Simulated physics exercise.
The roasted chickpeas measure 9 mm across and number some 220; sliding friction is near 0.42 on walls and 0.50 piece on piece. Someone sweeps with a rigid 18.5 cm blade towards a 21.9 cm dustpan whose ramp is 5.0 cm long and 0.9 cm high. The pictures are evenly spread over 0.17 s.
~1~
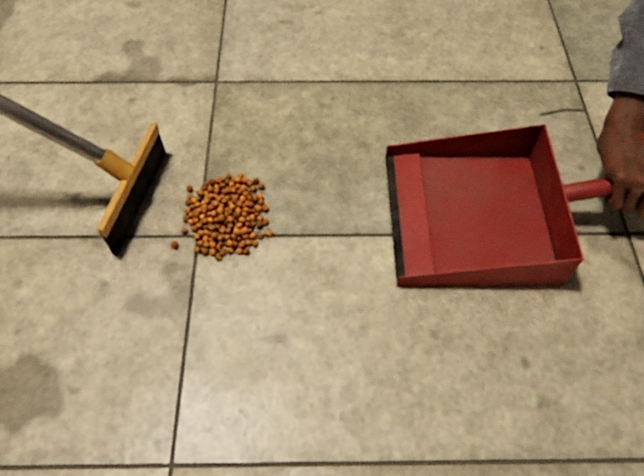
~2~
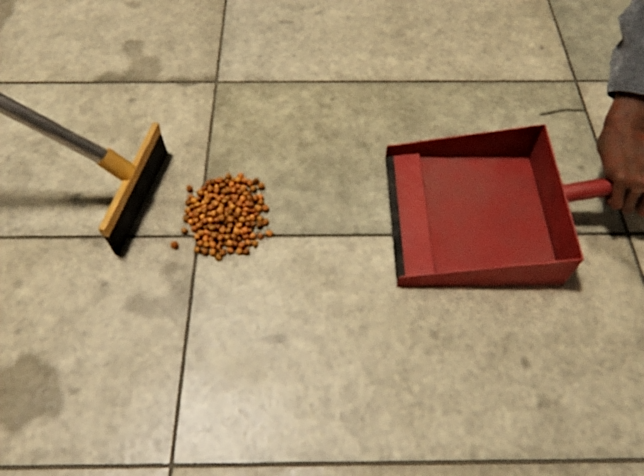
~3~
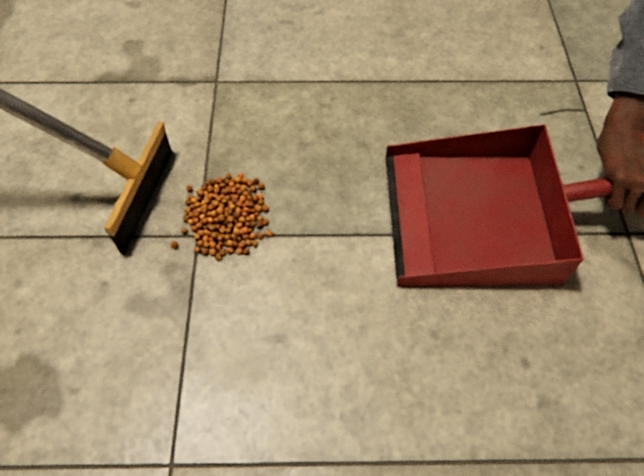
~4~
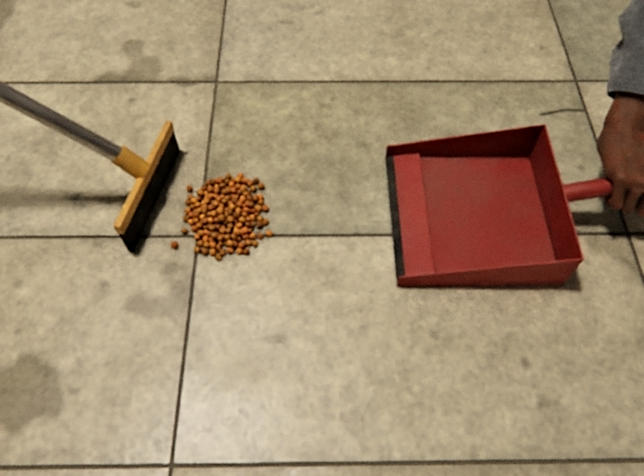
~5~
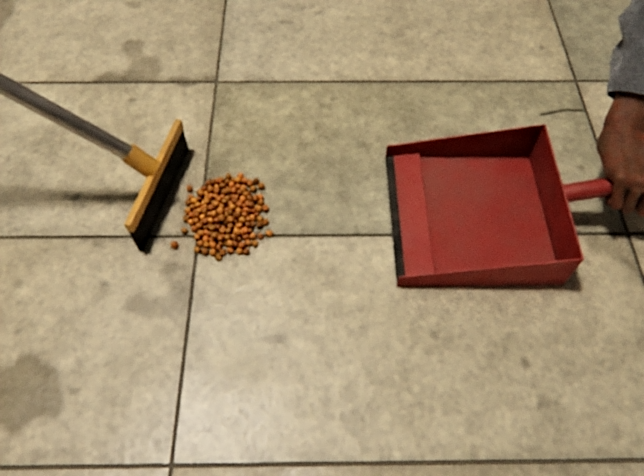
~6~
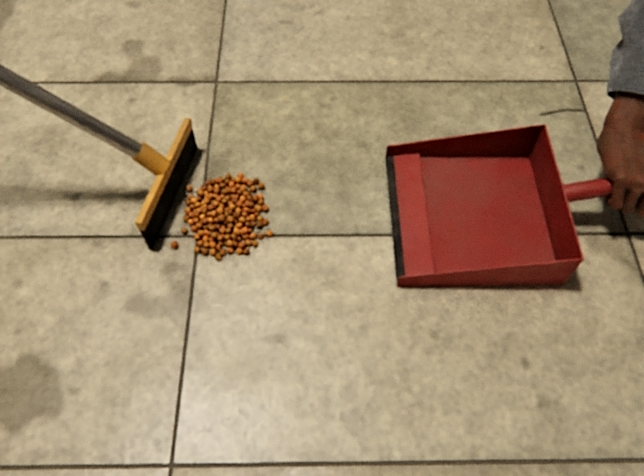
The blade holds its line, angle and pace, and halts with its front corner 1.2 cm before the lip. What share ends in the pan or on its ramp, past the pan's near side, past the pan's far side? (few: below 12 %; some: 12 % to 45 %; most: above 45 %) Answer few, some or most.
Pan: Few, near side: Few, far side: Few.
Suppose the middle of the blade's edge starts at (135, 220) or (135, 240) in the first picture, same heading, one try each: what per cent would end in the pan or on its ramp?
Some 15 and 20 per cent.
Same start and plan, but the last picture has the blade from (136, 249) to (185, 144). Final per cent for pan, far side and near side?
Pan 10, far 0, near 50.
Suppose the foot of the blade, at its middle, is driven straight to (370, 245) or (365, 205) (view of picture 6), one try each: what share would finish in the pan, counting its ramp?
Some 30 and 20 per cent.
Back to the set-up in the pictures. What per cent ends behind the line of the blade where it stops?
Some 45 per cent.
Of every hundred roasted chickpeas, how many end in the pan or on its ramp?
Roughly 5 per cent.
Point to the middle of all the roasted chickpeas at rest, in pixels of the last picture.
Near (363, 217).
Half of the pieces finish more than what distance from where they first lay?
Roughly 20 cm.
Then, 0.35 s after the last picture, middle of the blade 18 cm from the lip; 0 % over the lip, far side 0 %, near side 0 %.
Then, 0.59 s after the last picture, middle of the blade 9 cm from the lip; 0 % over the lip, far side 5 %, near side 0 %.
Then, 0.95 s after the last picture, middle of the blade 3 cm from the lip; 5 % over the lip, far side 5 %, near side 0 %.
In the end, pan 5 %, near side 0 %, far side 5 %, in front of the lip or behind the blade 90 %.
